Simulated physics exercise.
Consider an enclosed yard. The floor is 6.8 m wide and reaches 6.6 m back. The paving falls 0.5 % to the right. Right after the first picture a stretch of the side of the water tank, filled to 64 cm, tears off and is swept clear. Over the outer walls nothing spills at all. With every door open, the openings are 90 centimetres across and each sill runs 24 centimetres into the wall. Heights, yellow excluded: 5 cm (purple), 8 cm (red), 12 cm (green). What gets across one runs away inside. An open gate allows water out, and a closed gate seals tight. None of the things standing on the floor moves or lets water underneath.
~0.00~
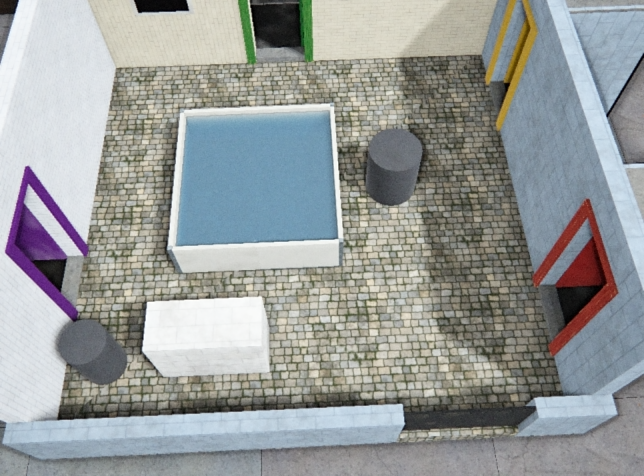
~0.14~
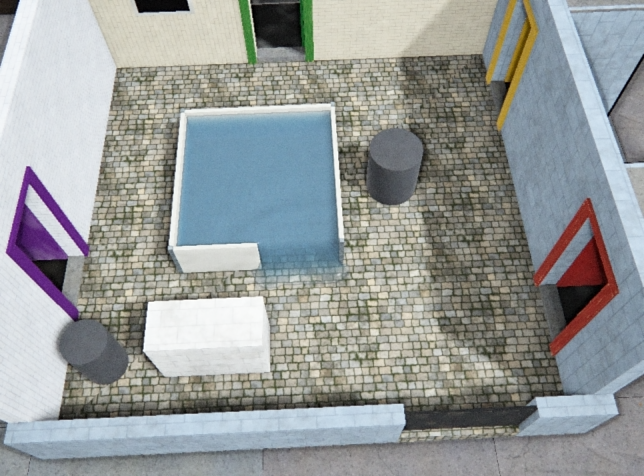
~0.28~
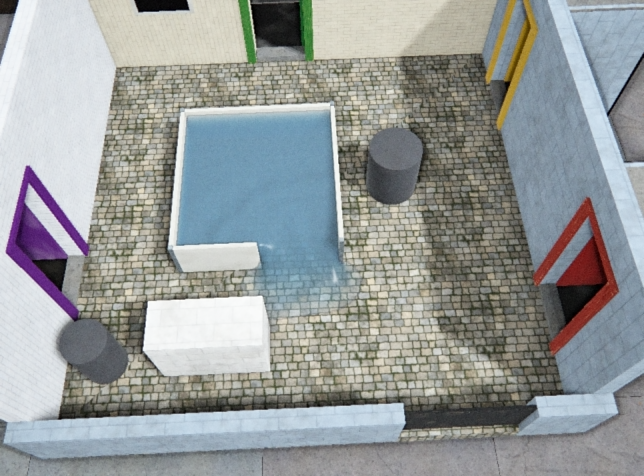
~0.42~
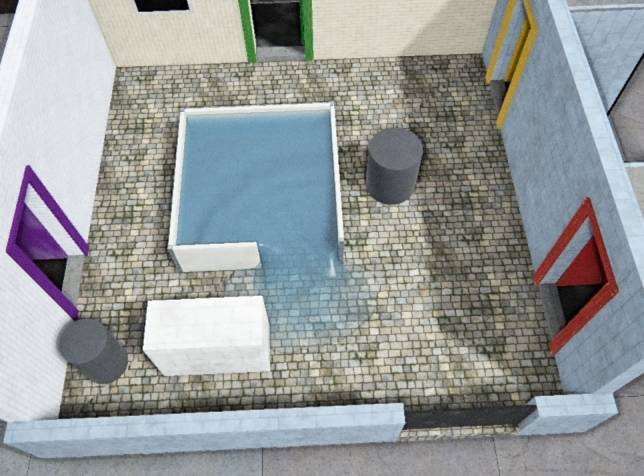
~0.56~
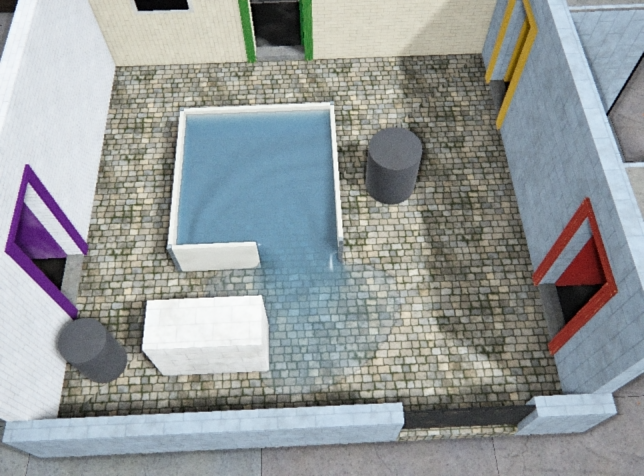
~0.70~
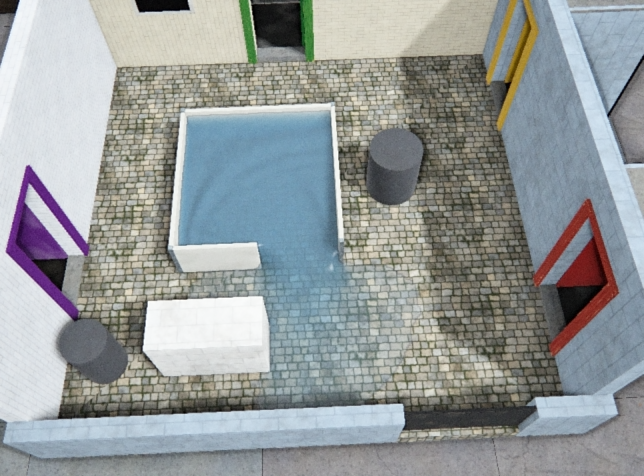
Water pours through a gap that opens at the right of the front side of a low, white-walled square tank, spreading across the cobbled floor toward the front wall. The walled yard, seen from high above by a still camera, has a green doorway behind, purple at left, yellow and red at right. Two dark grey cylinders and a white block stay still around the tank.
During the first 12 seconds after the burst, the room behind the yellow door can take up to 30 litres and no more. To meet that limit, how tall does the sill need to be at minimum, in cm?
At least 8.5 cm or so.
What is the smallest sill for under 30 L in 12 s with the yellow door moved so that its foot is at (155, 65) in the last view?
Roughly 8.5 cm.
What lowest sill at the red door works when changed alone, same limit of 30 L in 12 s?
At the red door you'd want roughly 18 cm.
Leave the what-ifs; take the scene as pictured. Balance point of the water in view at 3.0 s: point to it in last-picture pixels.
Centre estimate: (299, 270) px, approximately.
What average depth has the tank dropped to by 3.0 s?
Mean depth: Approx. 34 cm.
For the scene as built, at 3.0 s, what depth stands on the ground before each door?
Lab note, cm: Purple 6; yellow 0; red 18; green 0.
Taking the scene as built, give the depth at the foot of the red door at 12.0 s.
It comes to about 10.5 centimetres deep.
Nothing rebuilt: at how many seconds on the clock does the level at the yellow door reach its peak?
10.0 s.
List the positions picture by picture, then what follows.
The first picture shows still water, 64 cm deep, in the water tank at (257, 175); the yellow door at (508, 62) is dry.
In the second picture, water pours out at (300, 258) and has run 0.3 m, to (263, 281); about 5 cm deep outside, 64 cm at the back.
In the third picture, water pours out at (300, 258) and has run 0.8 m, to (275, 314); about 10 cm deep outside, 64 cm at the back.
In the fourth picture, the front is at (279, 345), 1.3 m from the gap at (300, 258); 2.0 m2 of floor is wet, 64 cm left at the back.
In the fifth picture, the front is at (283, 387), 1.9 m from the gap at (299, 258); 3.3 m2 of floor is wet, 64 cm left at the back.
In the sixth picture, the gap is at (300, 258), the front 2.4 m out at a hidden place; the back of the water tank holds 64 cm; 4.0 m in a straight line remain to the yellow door at (509, 61).
After 1.4 s water covers 20 % of the floor, deepest (40 cm) near (302, 409); it has not reached the yellow door.
After 3.0 s water covers 40 % of the floor, deepest (40 cm) near (558, 411); it has not reached the yellow door.
After 12.0 s water covers 100 % of the floor, deepest (16 cm) near (322, 64); 11 cm at the yellow door, 23 litres in over its 9 cm sill.
At the yellow door as built, the water arrived by 4.0 s and peaked near 13 cm at 10.0 s.
With a sill of 7 cm, 44 litres would have come in within the 12 s; with 9.5 cm, 19 litres. So under 30 litres takes about 8.5 cm.
